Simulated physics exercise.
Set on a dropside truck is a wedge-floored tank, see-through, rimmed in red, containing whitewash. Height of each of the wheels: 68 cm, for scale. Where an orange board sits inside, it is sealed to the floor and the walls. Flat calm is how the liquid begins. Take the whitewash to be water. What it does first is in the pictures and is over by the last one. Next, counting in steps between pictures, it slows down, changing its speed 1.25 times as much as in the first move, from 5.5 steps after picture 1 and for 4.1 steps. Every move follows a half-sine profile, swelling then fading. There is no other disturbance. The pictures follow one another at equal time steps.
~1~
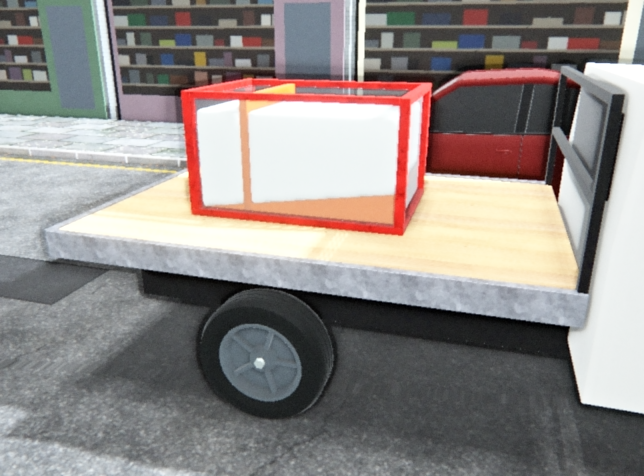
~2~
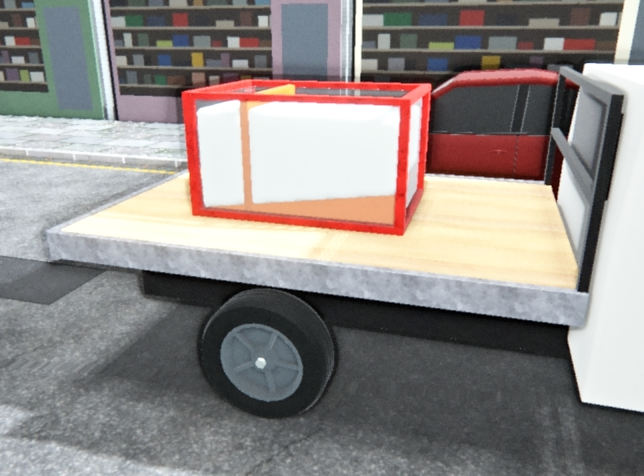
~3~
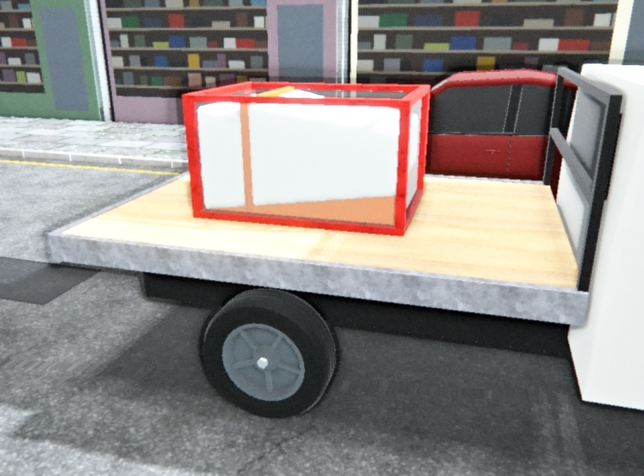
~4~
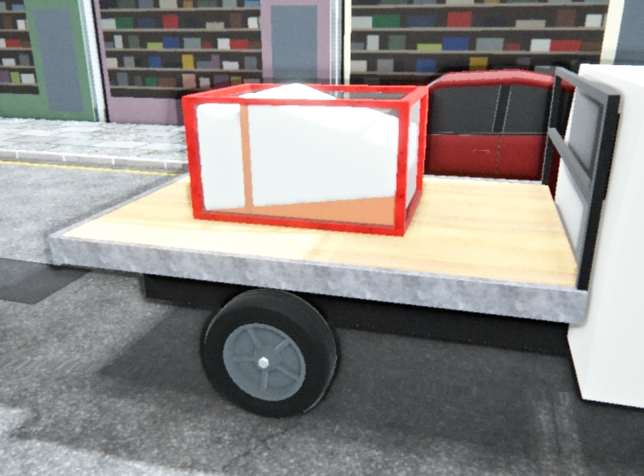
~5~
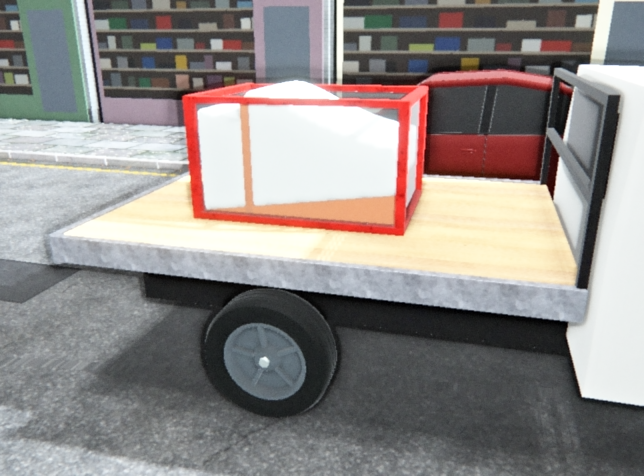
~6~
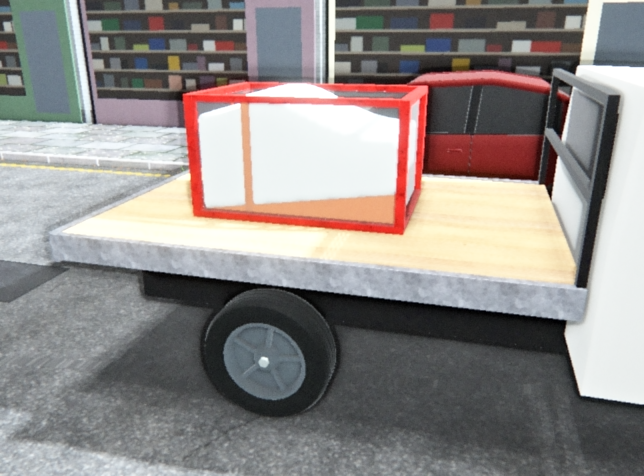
A flatbed truck rolls slightly rightward along a grey street past shopfronts, seen from the side and slightly above by a camera keeping pace. On its pale wooden bed, left of a white cab, sits a clear, red-edged tank of white liquid with an orange board inside, a red vehicle behind. The level liquid starts to tilt, sinking at the right and heaping into a low mound around the middle.
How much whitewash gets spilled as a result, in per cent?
About 6 per cent.
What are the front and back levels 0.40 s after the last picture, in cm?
Level, front = 78 cm; level, back = 54 cm.
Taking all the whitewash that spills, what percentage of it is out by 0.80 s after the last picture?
I'd say somewhere near 80 per cent.
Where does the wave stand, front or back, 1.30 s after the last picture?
It is heaped towards the rear side.
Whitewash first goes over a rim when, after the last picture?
About 0.7 seconds.
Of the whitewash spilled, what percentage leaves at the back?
Roughly 0 percent.
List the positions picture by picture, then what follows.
Level at the front (388, 116); level at the back (215, 108); still flat; the front is on the right, levels are read along the near wall; a wheel hub at (256, 368), in the first picture.
Level at the front (388, 117); level at the back (215, 109); still flat, in the second picture.
Level at the front (387, 130); level at the back (215, 109); rising 5° towards the back, in the third picture.
Level at the front (387, 137); level at the back (215, 110); rising 7° towards the back, in the fourth picture.
Level at the front (387, 142); level at the back (216, 111); rising 8° towards the back, in the fifth picture.
Level at the front (387, 136); level at the back (216, 112); rising 5° towards the back; a wheel hub at (261, 367), in the sixth picture.
Then, 0.40 s later than the final frame, front 78 cm, middle 42 cm, back 55 cm above the lowest part of the floor; no loss so far.
Then, 0.80 s later than the final frame, front 55 cm, middle 47 cm, back 57 cm above the lowest part of the floor; the loss stands at 5 per cent, over the front.
Then, 1.30 s later than the final frame, front 38 cm, middle 56 cm, back 57 cm above the lowest part of the floor; the loss stands at 5 per cent, over the front.
Then, 3.48 s later than the final frame, the loss stands at 6 per cent, over the front, a little elsewhere, 22 of 361 litres.
